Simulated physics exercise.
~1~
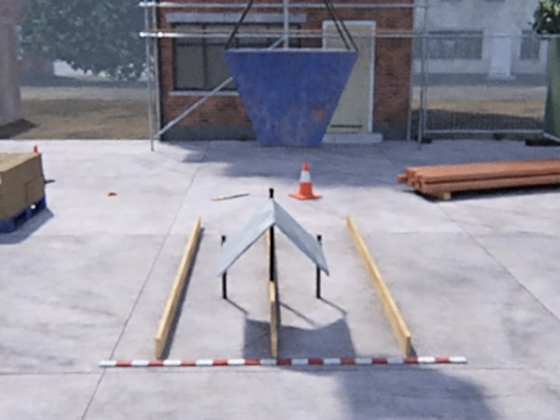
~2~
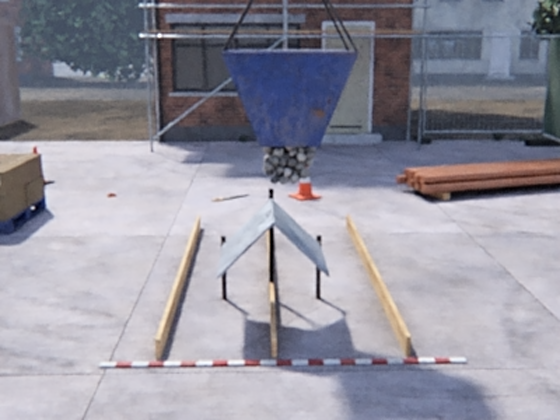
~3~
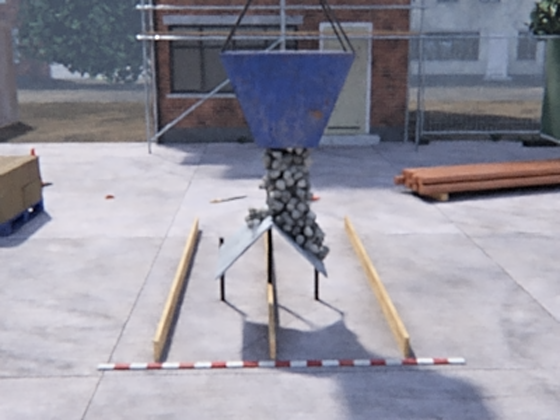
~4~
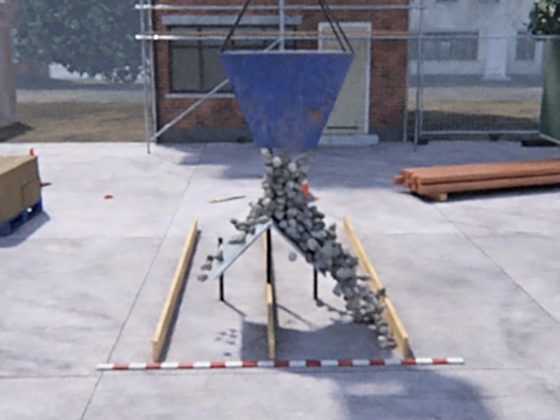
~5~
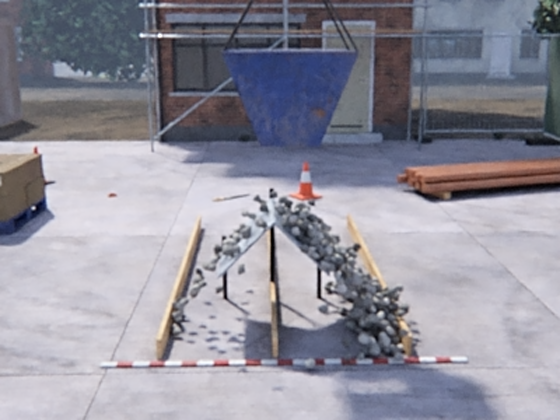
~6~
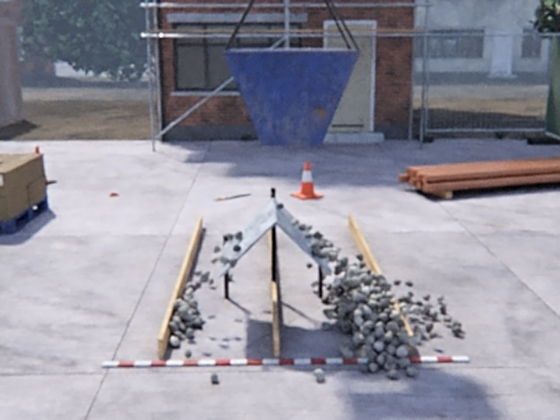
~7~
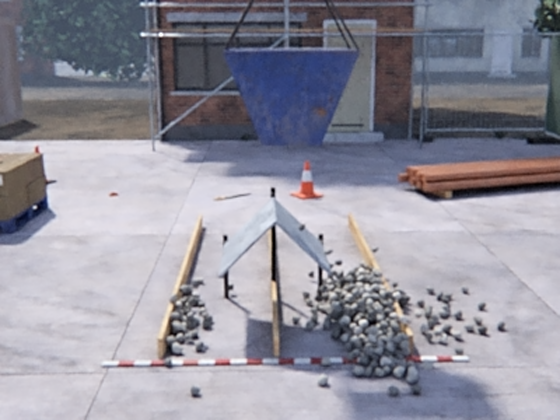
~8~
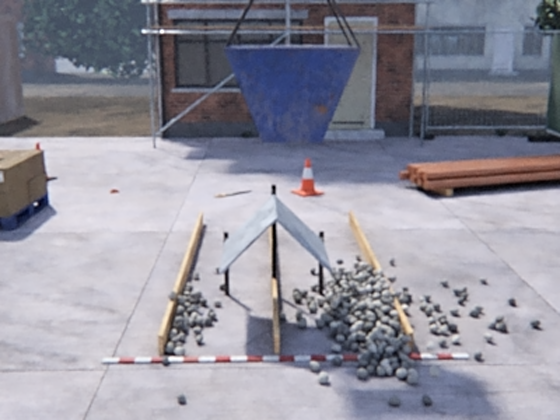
Grey stones pour from a blue skip onto sloping steel and settle mostly on the right.
